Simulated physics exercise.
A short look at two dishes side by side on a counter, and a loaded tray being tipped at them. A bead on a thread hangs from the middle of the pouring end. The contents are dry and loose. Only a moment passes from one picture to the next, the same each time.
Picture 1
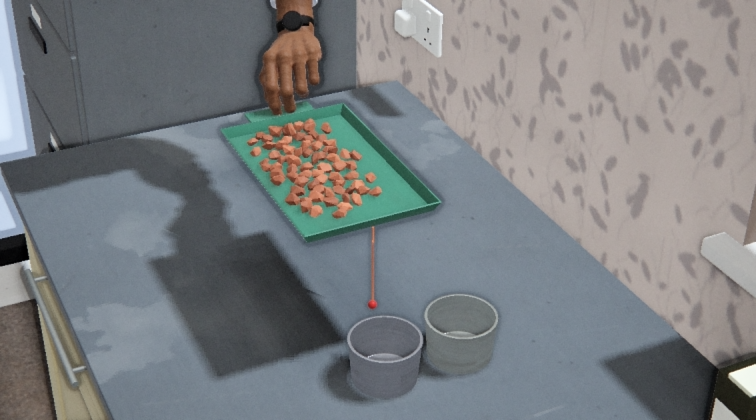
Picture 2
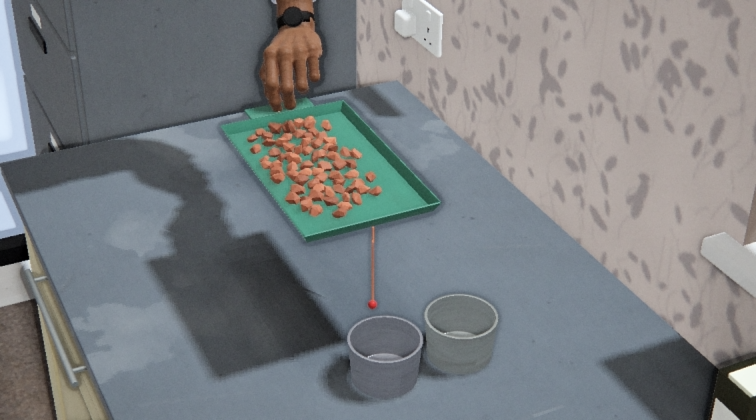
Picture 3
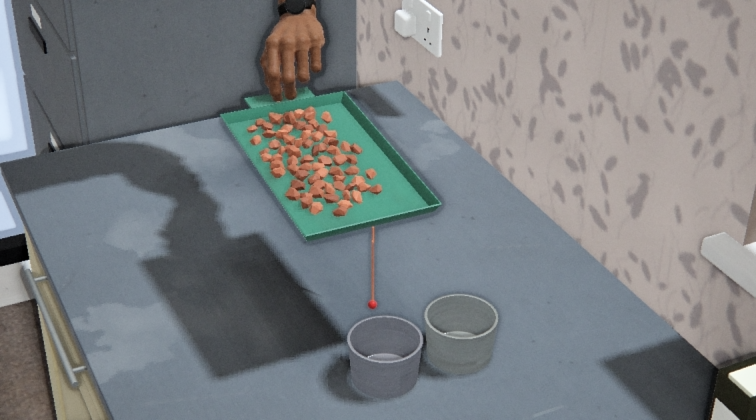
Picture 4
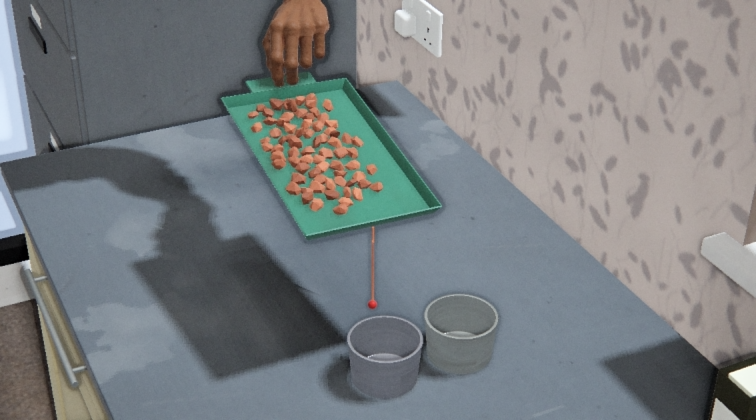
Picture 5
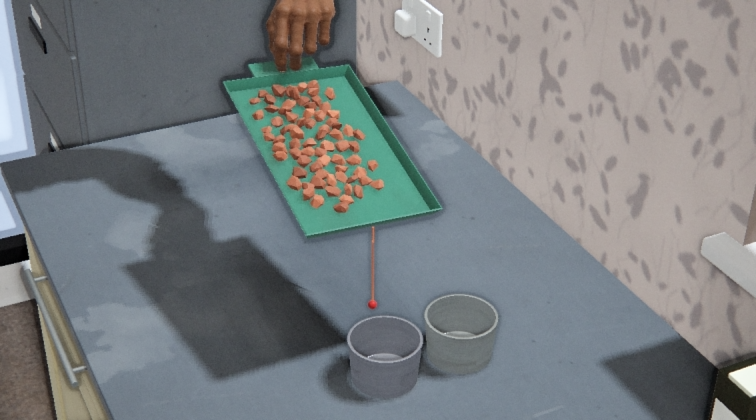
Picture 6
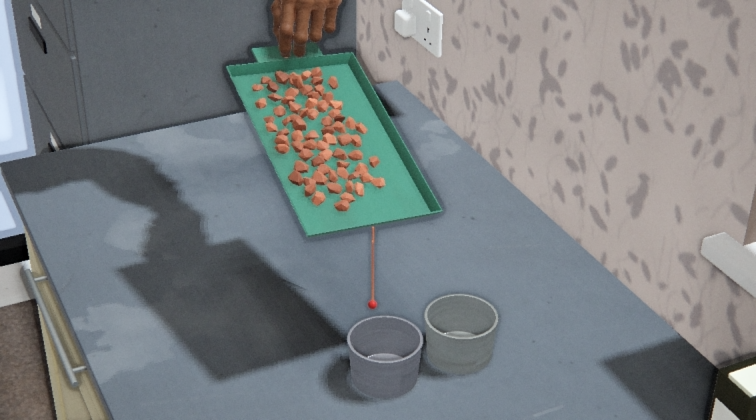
In the video, a hand holds the far end of a green tray of loose reddish-brown chunks above a counter with two grey dishes, then gradually raises that end, tilting the tray toward the dishes while the chunks stay on it.
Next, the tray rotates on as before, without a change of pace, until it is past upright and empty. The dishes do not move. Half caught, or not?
Together they catch the larger part.
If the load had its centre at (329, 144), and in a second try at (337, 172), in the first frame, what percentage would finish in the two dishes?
Near 50 % and 80 %.
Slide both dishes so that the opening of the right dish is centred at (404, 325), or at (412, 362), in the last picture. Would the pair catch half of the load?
The first try: Below a half. The second: Below a half.
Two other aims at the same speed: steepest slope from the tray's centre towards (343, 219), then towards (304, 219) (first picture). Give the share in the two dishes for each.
First some 30, then 0 per cent.
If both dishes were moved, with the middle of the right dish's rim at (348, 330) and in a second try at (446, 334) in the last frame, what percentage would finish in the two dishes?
First some 10, then 70 per cent.
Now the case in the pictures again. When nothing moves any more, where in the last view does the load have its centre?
Roughly at (451, 355).
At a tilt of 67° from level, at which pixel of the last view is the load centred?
At about (409, 222).
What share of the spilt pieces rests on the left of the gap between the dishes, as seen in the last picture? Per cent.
Some 20 per cent.
Shortly afterwards, tray tipped steeply; near two thirds on the tray; only a few in the left dish; near a third in the air.
Next, tray tipped past a quarter turn; near a third in the left dish; near half in the right dish; near a quarter outside both.
Some moments later, tray tipped past a quarter turn; near a third in the left dish; near half in the right dish; near a quarter outside both.
In the end, tray tipped past a quarter turn; near a third in the left dish; near half in the right dish; near a quarter outside both.
